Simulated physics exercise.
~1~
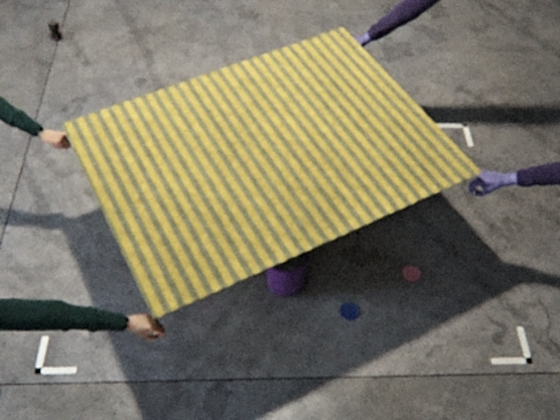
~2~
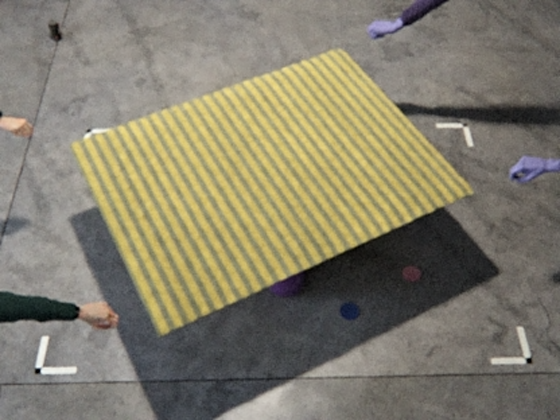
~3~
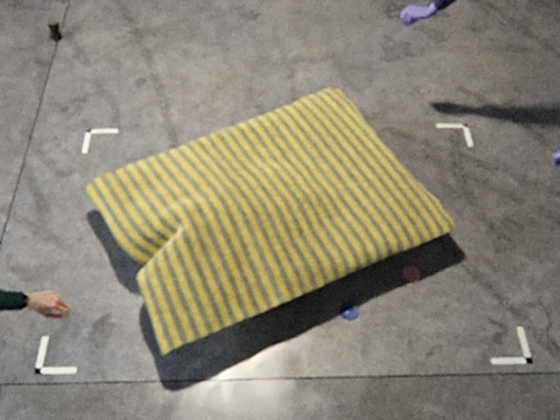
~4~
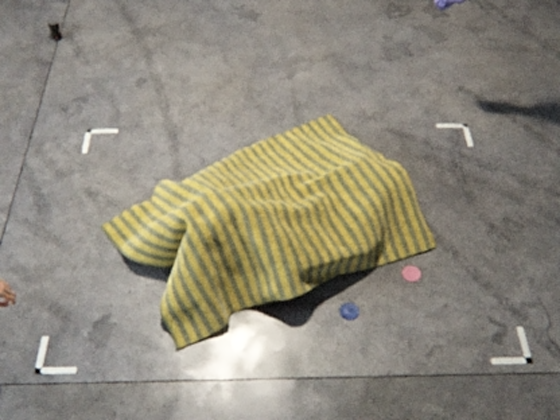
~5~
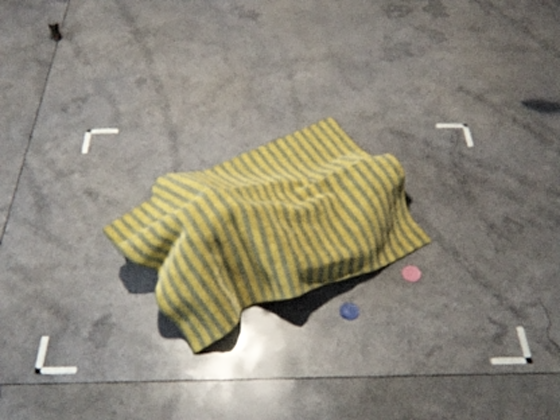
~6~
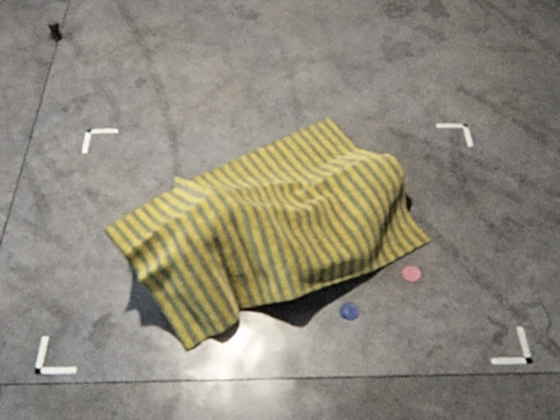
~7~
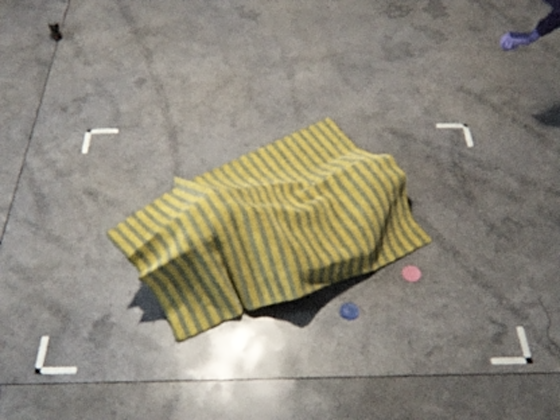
Striped yellow-and-grey blanket dropping from four opening hands, draping in folds over hidden upright objects, blue and pink discs staying uncovered.
